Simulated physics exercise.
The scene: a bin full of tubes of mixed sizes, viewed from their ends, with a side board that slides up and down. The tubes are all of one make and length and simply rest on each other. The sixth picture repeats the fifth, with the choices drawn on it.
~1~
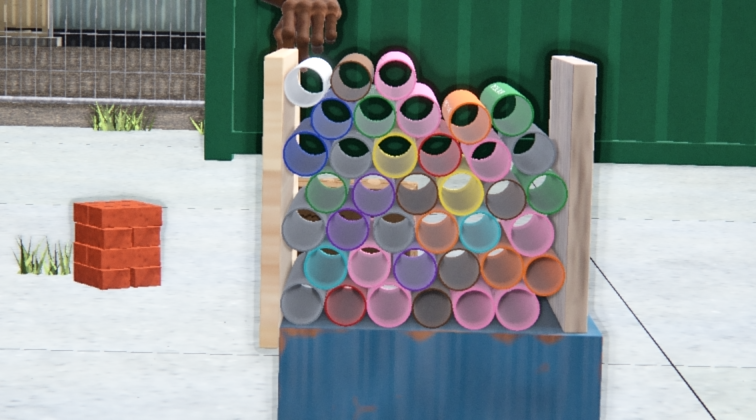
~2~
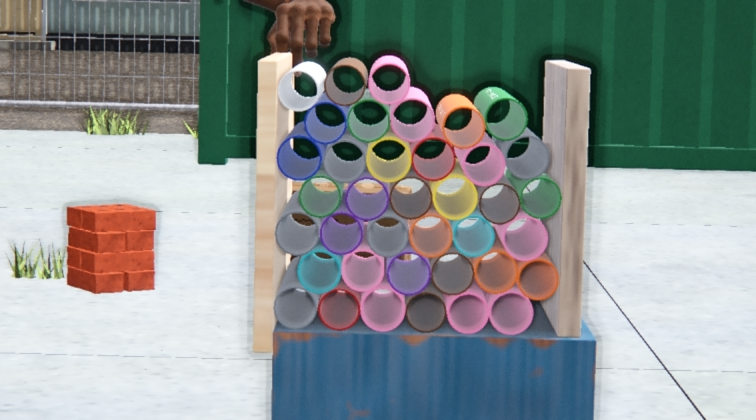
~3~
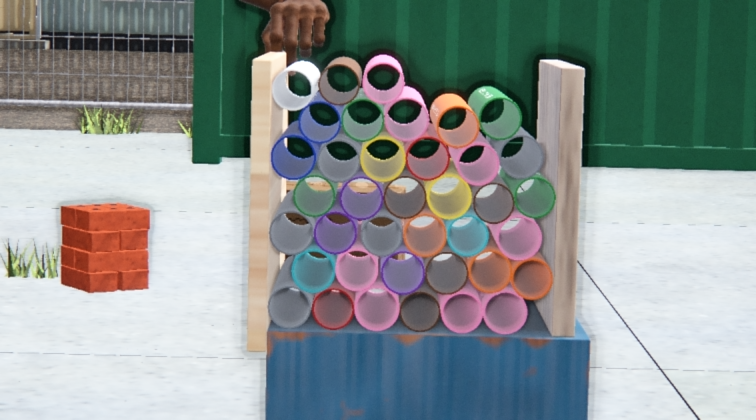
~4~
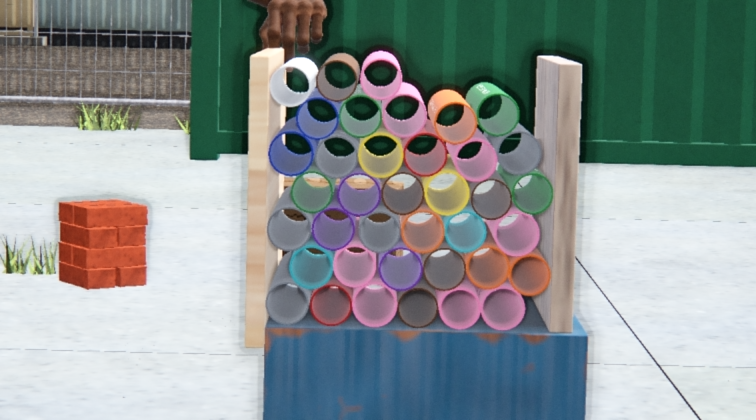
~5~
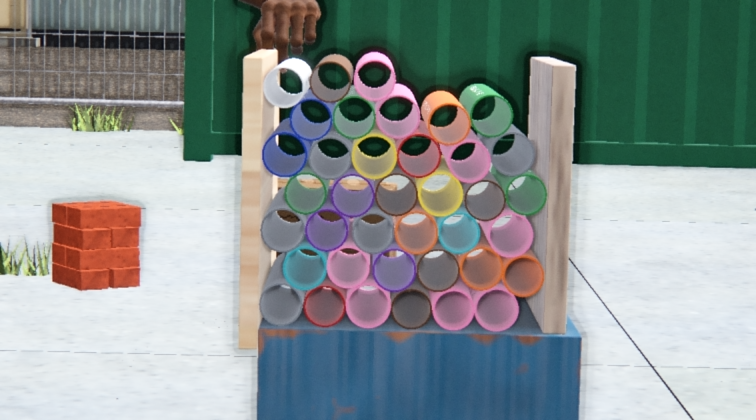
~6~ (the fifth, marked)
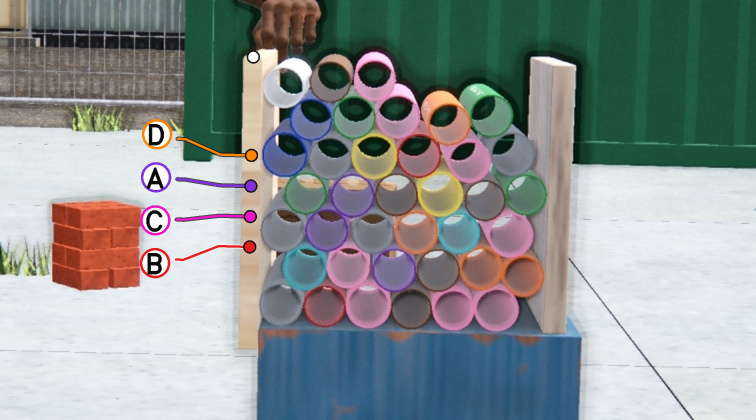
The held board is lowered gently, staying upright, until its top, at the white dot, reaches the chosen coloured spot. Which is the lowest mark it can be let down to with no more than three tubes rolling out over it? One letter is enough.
Stop at A.
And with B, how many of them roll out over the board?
With B, four.
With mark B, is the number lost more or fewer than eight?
It loses fewer than eight.
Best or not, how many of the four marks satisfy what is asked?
The number is two.
On the marked copy, A at (251, 186); B at (250, 247); C at (251, 216); D at (252, 155); the white dot at (254, 57).
Taking A. A third of the way, top of the board (262, 118).
Two thirds of the way, top of the board (261, 185).
When it is over, top of the board (261, 186), one out over the board.
As for the rest, B four out over the board; C four out over the board; D one out over the board.
